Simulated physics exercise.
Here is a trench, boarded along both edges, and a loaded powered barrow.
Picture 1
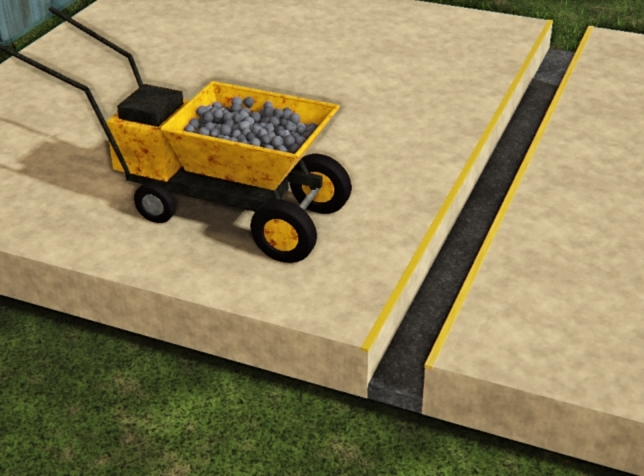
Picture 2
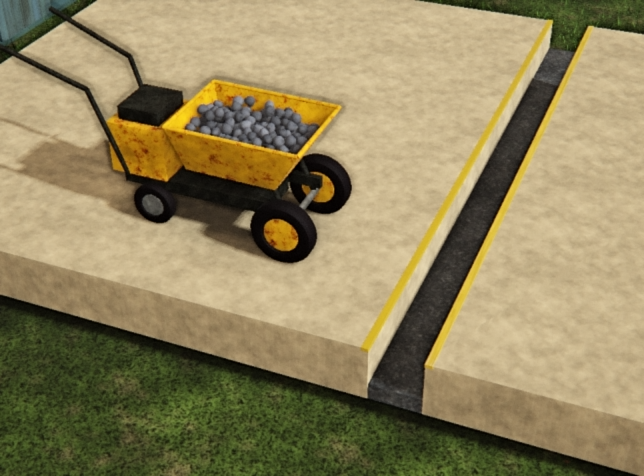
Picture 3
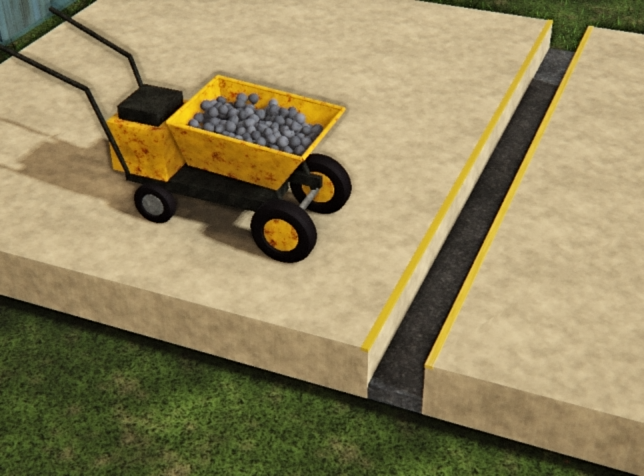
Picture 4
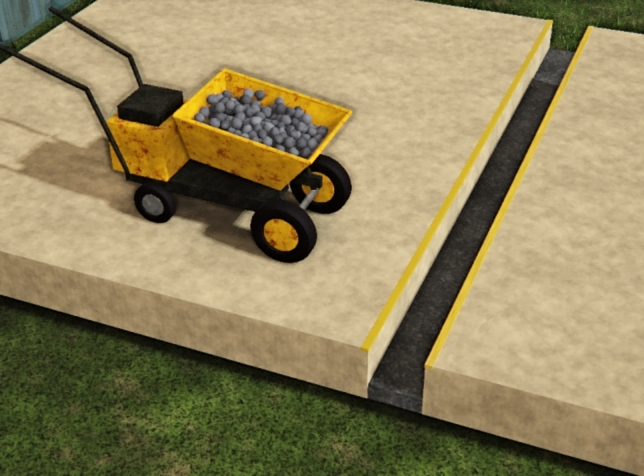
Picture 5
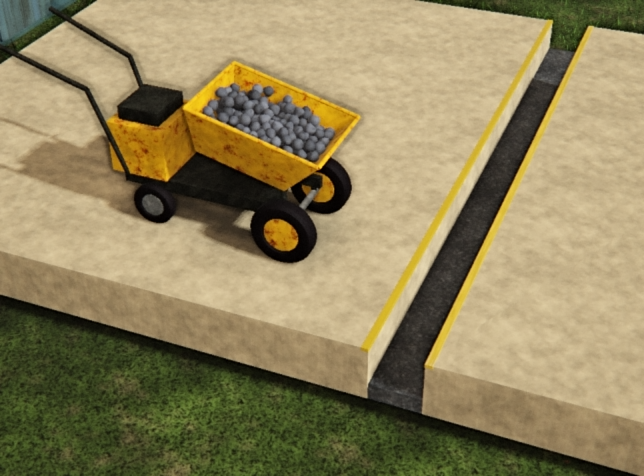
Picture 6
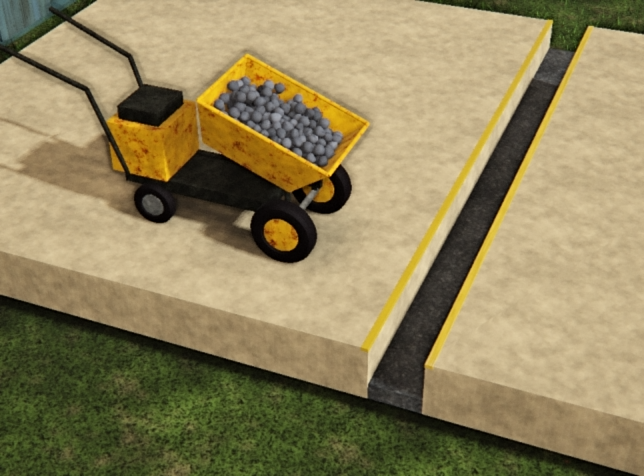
On a pale slab beside grass, a yellow powered barrow loaded with round grey cobbles stands to the left of a dark trench edged in yellow. The barrow stays in place while its skip, level at first, gradually tilts forward toward the right, its back end rising clearly.
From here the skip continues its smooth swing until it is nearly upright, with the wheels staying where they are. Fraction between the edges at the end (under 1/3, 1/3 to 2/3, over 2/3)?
Seems like the amount in the trench is greater than two thirds of the load.
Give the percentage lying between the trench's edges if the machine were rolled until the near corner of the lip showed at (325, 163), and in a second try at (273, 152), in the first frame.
First spot: Roughly 90 percent; second spot: Roughly 50 percent.
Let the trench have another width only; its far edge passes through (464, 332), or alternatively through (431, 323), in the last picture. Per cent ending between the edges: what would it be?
The first try comes out at 80 percent and the second at 70 percent.
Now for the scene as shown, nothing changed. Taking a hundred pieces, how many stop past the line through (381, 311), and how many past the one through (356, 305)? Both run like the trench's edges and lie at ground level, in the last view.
Close to 90 per cent, then close to 100 per cent.
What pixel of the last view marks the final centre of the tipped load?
Somewhere around (436, 287) in the last picture.
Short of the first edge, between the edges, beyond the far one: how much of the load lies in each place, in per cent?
I'd estimate short near 15, between near 80 and beyond near 0 per cent.
Shortly afterwards, skip tipped steeply; the whole lot in the skip.
Next, skip tipped right over; the bulk in the skip; a little short of the trench; a little in or heaped over the trench; a little falling.
Some moments later, skip tipped right over; near a quarter in the skip; near a quarter short of the trench; near two thirds in or heaped over the trench; only a few beyond it.
In the end, skip tipped right over; near a quarter short of the trench; the bulk in or heaped over the trench; only a few beyond it.
